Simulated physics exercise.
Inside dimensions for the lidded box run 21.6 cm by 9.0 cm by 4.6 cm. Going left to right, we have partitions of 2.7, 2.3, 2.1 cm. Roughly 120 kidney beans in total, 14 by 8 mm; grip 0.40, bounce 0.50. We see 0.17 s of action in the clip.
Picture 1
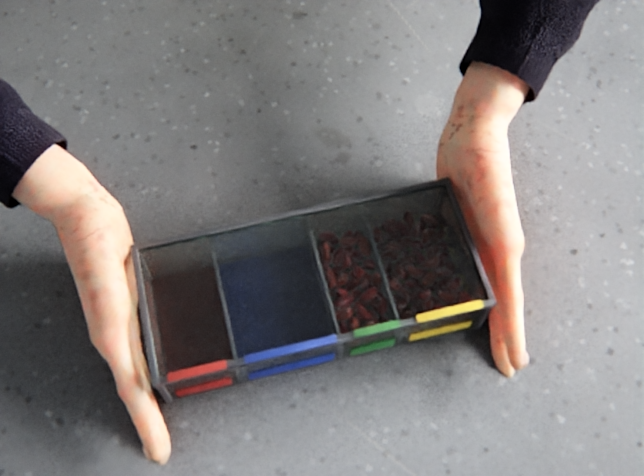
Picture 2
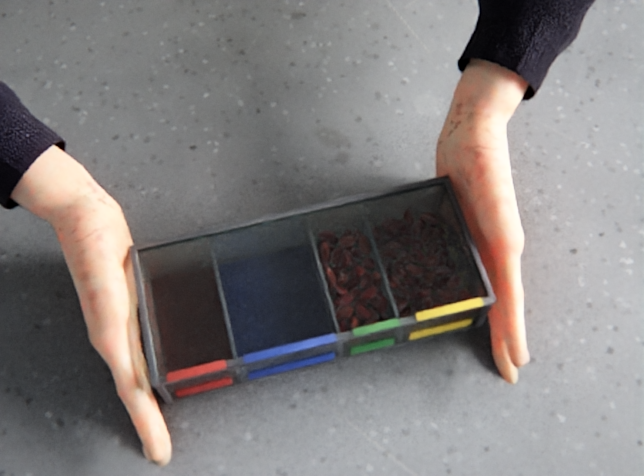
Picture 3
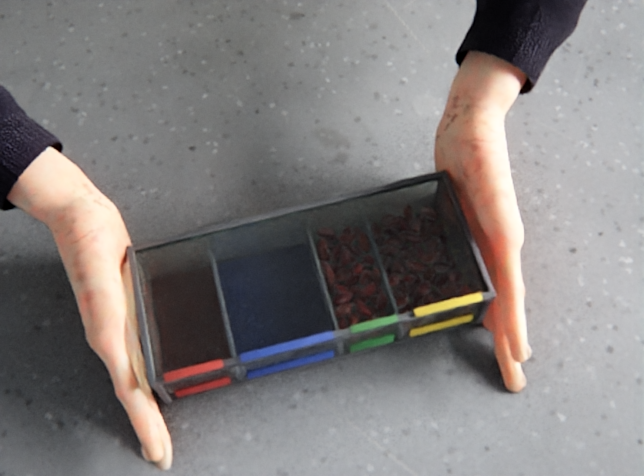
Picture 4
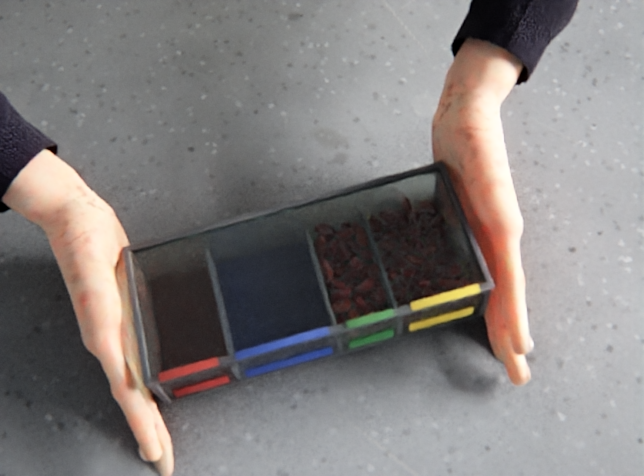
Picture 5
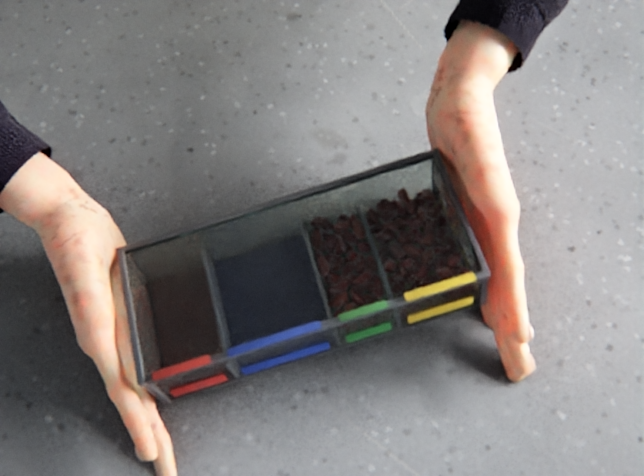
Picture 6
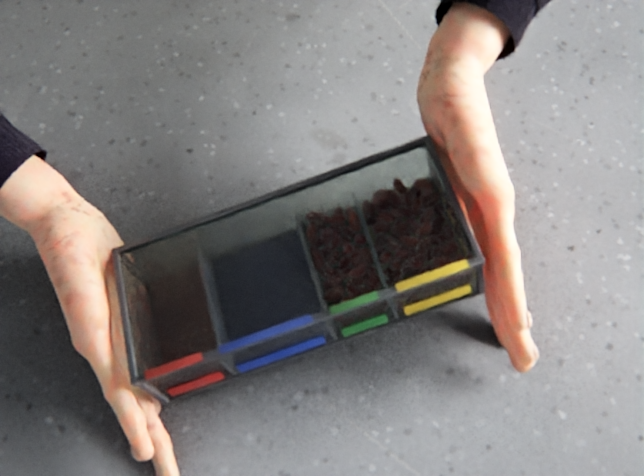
Two hands held a clear, divided box with red, blue, green and yellow strips along its front, then slowly tilted it slightly, raising its right side, while dark red pieces stayed in the two right-hand sections.
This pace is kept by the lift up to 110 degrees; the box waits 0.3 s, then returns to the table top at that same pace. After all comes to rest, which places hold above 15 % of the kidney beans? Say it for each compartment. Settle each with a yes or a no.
Outcome: Red: Clears the bar; blue: Clears the bar; green: Does not clear the bar; yellow: Does not clear the bar.
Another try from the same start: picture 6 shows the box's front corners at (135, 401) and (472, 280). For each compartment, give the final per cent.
The compartments end with red 70 per cent, blue 20 per cent, green 10 per cent and yellow 0 per cent.
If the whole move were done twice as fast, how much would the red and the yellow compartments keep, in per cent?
Then red would have 65 percent and yellow 0 percent.
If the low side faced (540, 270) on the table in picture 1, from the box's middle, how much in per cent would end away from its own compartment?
40 %.
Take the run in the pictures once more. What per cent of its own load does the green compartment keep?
That compartment keeps close to 10 per cent of its own pieces.
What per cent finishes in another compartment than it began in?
It works out to about 95 per cent.
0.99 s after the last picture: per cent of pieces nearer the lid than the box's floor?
Close to 80 in a hundred.
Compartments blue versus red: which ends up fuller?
The red compartment.
Then, 0.99 s after the last picture, tilt 110 degrees; red 45 %, blue 30 %, green 25 %.
Then, 1.65 s after the last picture, tilt 59 degrees; red 65 %, blue 30 %, green 5 %.
Then, 2.35 s after the last picture, tilt 0 degrees; red 65 %, blue 30 %, green 5 %.
In the end, red 65 %, blue 30 %, green 5 %, yellow 0 %.
